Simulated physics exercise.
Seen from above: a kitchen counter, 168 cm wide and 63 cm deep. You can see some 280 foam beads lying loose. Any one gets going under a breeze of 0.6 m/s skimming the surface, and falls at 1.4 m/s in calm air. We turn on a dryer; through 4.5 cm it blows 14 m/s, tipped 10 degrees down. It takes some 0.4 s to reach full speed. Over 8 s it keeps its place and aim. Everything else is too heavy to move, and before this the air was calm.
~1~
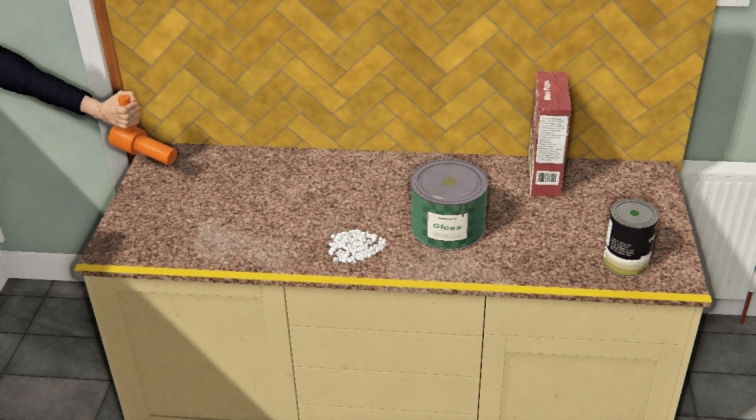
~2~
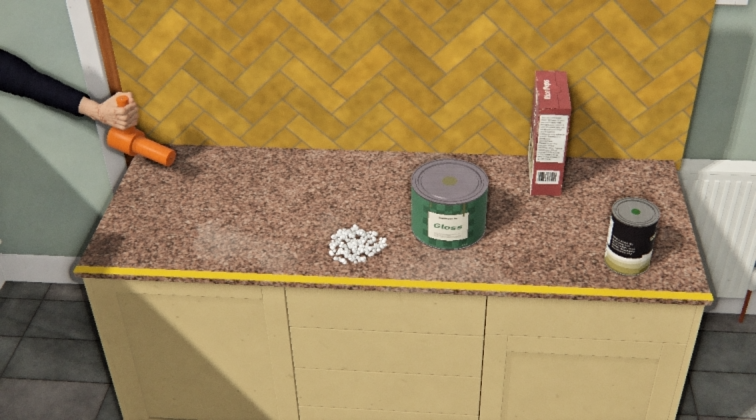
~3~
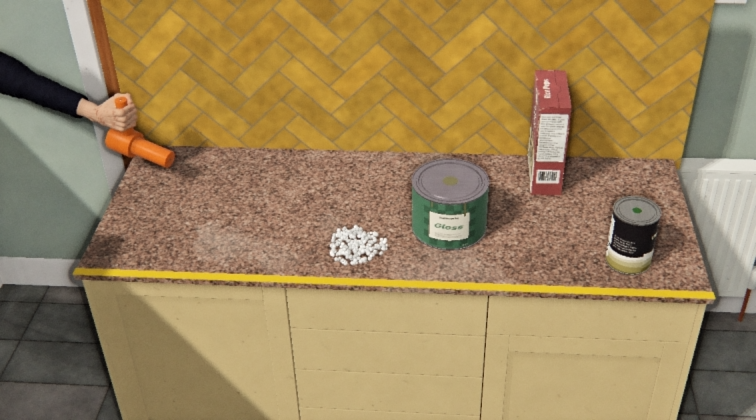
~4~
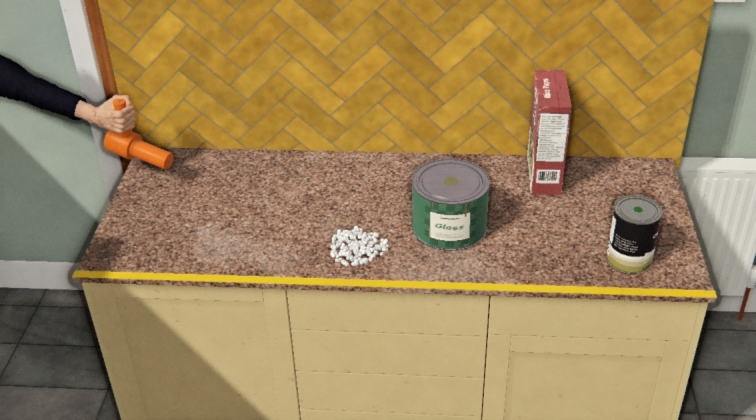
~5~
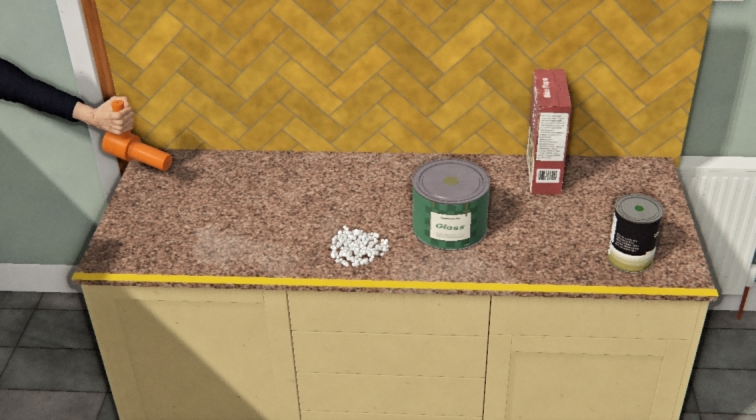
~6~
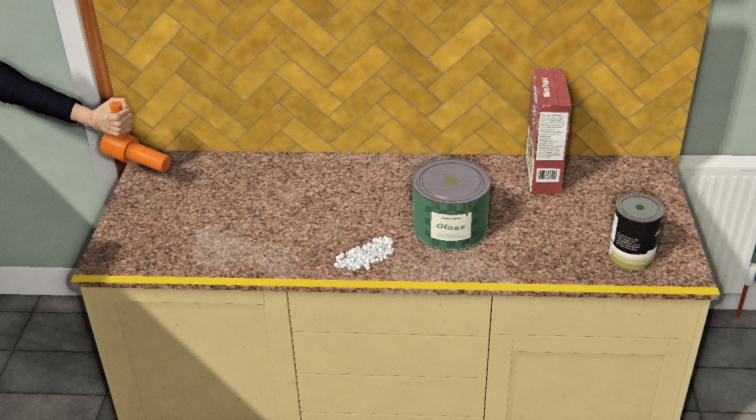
White foam beads lie still on a counter, then shift rightward as a hand holds an orange dryer.
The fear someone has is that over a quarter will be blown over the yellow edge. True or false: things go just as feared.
True.
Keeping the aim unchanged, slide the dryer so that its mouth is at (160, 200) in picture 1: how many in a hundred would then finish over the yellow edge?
10 %.
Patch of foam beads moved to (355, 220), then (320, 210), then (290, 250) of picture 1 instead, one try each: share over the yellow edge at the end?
Taking the three spots in order, you'd get around 60 percent, 30 percent and 100 percent.
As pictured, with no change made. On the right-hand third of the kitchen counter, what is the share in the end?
0 %.
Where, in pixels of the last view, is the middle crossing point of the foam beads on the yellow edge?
Roughly at pixel (419, 289).
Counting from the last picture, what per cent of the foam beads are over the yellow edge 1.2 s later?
Roughly 100 per cent.
Then, 1.2 s after the last picture the count stands so, 100 % are over the yellow edge.
Then, 2.2 s after the last picture the count stands so, 100 % are over the yellow edge.
Then, 4.0 s after the last picture the count stands so, 100 % are over the yellow edge.
Then, 7.6 s after the last picture, at the end, 100 % are over the yellow edge.
